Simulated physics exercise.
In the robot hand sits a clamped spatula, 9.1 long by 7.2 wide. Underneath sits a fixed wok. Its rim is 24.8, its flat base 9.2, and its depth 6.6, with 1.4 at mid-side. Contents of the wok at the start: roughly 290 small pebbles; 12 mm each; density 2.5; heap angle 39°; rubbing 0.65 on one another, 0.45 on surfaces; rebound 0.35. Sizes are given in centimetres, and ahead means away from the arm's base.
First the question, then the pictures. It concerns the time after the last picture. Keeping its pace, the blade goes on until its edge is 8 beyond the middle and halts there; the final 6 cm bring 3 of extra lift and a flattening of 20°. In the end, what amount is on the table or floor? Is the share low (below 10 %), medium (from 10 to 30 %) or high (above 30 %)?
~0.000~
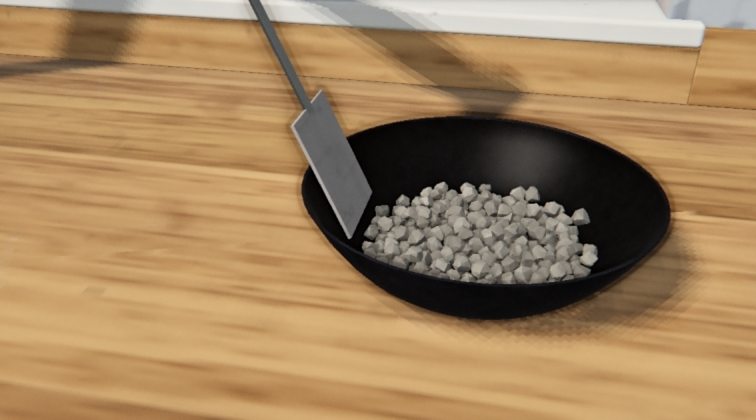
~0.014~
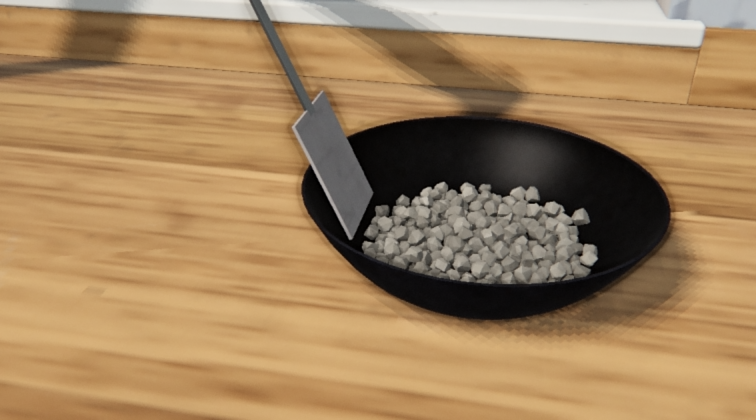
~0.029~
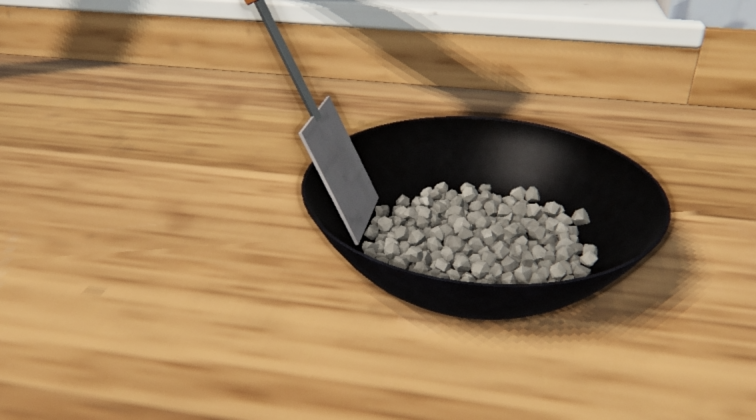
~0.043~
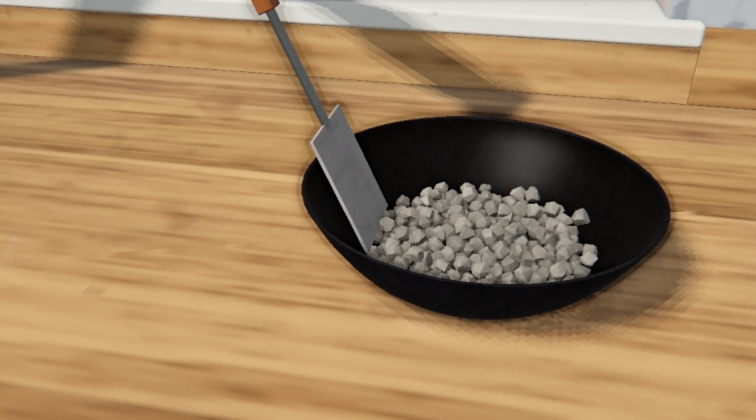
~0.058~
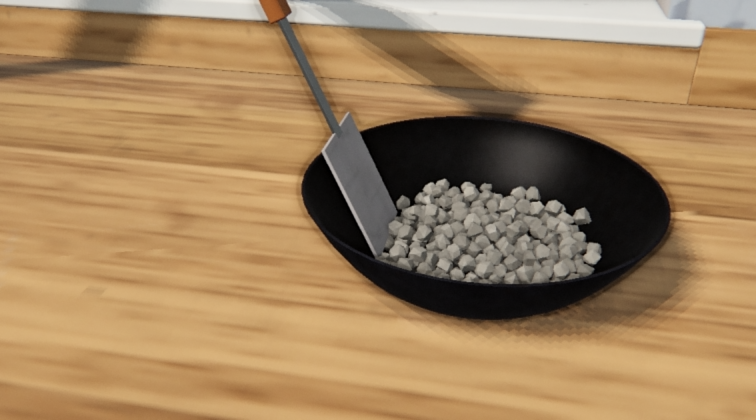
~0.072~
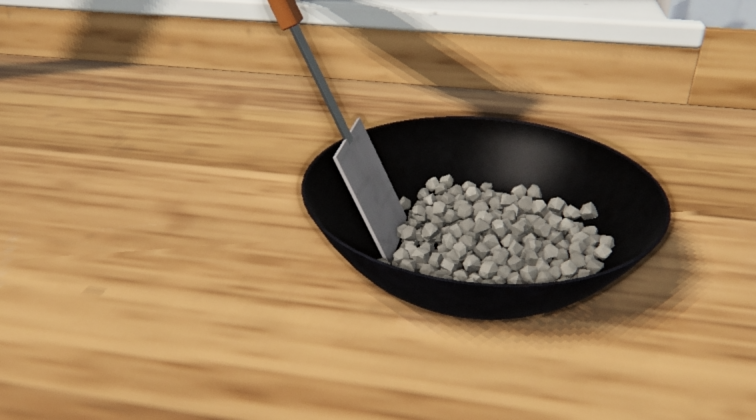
The share is medium, from 10 to 30 %.
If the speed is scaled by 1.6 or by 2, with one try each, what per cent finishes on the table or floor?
Some 40 and 40 per cent.
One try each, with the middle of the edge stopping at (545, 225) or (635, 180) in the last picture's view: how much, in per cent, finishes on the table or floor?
First try roughly 0 percent, second roughly 45 percent.
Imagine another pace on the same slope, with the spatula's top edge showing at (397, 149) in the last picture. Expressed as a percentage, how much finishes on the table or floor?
Estimate: Close to 35 %.
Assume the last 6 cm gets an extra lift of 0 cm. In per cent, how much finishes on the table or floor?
Roughly 15 percent of it.
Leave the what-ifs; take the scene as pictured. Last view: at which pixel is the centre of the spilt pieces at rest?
I'd point to somewhere close to (716, 287).
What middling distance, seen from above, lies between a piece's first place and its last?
Distance: Near 5 cm.
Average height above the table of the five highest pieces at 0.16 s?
They are some 10 cm up.
After 0.16 s, sloping 65°, highest piece 17 above the table; 291 in the wok, 2 on the blade or in flight.
After 0.26 s, sloping 57°, highest piece 24 above the table; 288 in the wok, 5 on the blade or in flight.
After 0.50 s, sloping 45°, highest piece 7 above the table; 240 in the wok, 46 on the table or floor, 7 on the blade or in flight.
After 1.55 s, sloping 45°, highest piece 6 above the table; 240 in the wok, 53 on the table or floor.
At rest, 240 in the wok, 53 on the table or floor. That is 18 % on the table or floor.
